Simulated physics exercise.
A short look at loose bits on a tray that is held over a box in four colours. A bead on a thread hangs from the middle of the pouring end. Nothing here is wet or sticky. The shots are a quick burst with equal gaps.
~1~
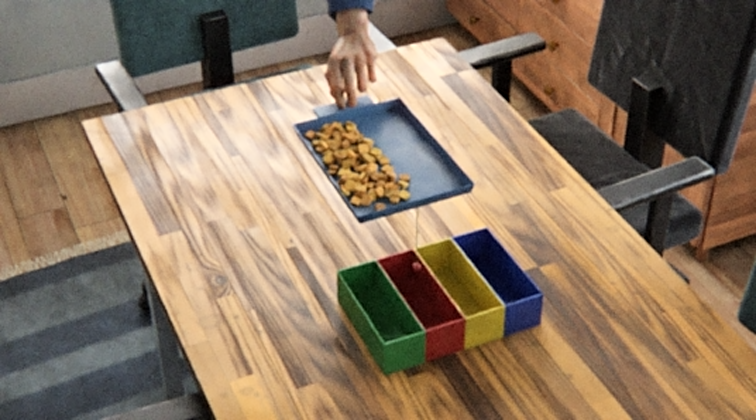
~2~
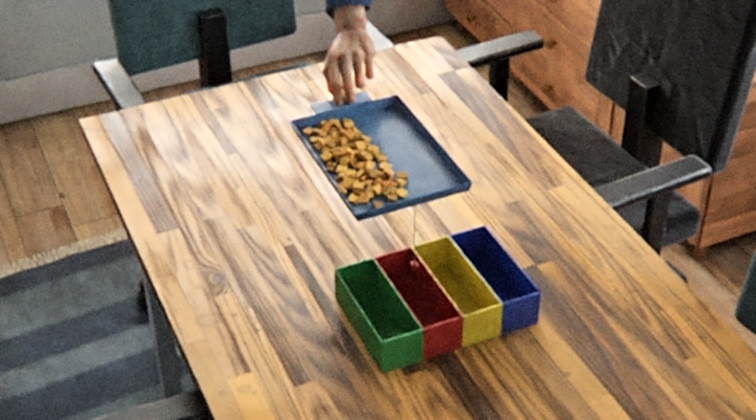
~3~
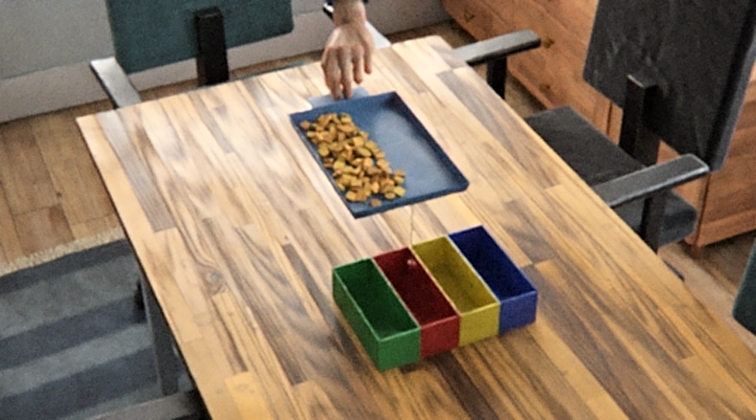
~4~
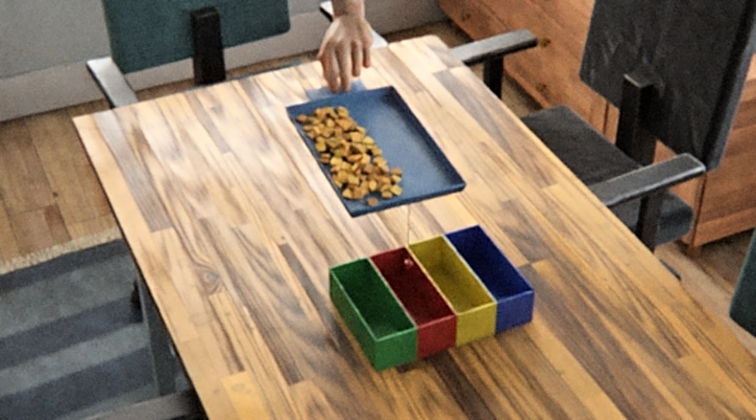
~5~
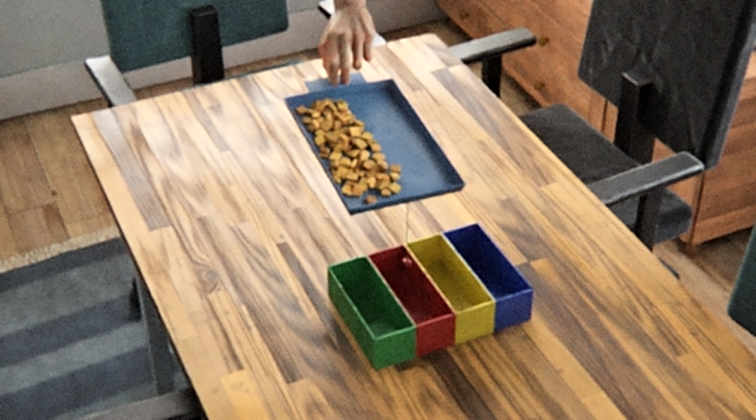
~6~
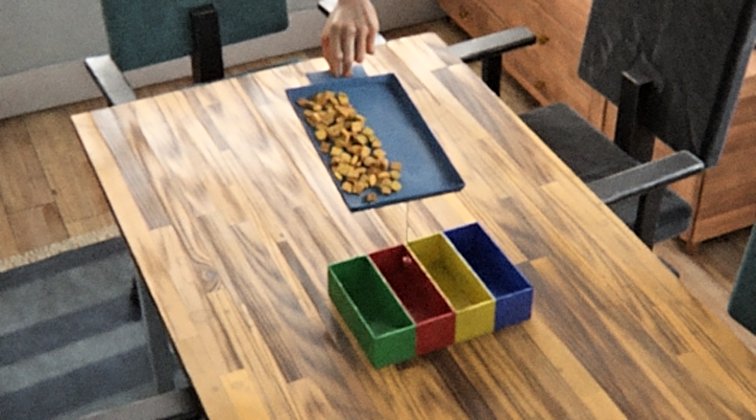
Seen from above at an angle, a striped wooden table stands in a room with dark chairs, a grey-blue striped rug and wooden drawers. A hand at the far edge of a blue tray holds it, golden-brown pieces along its left side, above an open box with green, red, yellow and blue compartments. The tray tilts very slightly as the view drifts a little.
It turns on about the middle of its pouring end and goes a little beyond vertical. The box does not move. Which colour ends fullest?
Most goes to the yellow cell.
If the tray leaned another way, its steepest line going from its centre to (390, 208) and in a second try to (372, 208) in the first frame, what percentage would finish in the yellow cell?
Roughly 0 per cent, and 0 per cent.
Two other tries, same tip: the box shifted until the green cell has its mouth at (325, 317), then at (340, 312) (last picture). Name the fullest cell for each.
First the cell in blue, then the blue cell.
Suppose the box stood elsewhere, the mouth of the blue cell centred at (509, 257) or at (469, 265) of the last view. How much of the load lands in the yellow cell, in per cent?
In turn 60 and 30 in a hundred.
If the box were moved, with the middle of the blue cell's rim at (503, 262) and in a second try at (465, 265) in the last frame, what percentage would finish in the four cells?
Roughly 100 per cent, and 100 per cent.
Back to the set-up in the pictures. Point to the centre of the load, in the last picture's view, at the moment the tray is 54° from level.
Roughly at (423, 175).
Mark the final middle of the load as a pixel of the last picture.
Around (453, 294).
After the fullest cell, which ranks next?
In second place: The blue one.
Soon after the last picture, tray tipped steeply; all on the tray.
A little later, tray tipped right over; about two thirds on the tray; about a quarter in the yellow cell; a stray few in the blue cell; a stray few falling or outside the box.
Later still, tray tipped past a quarter turn; about two thirds in the yellow cell; about a quarter in the blue cell; a small part in the red cell.
At rest, tray tipped past a quarter turn; about two thirds in the yellow cell; about a quarter in the blue cell; a small part in the red cell; none in the green cell.
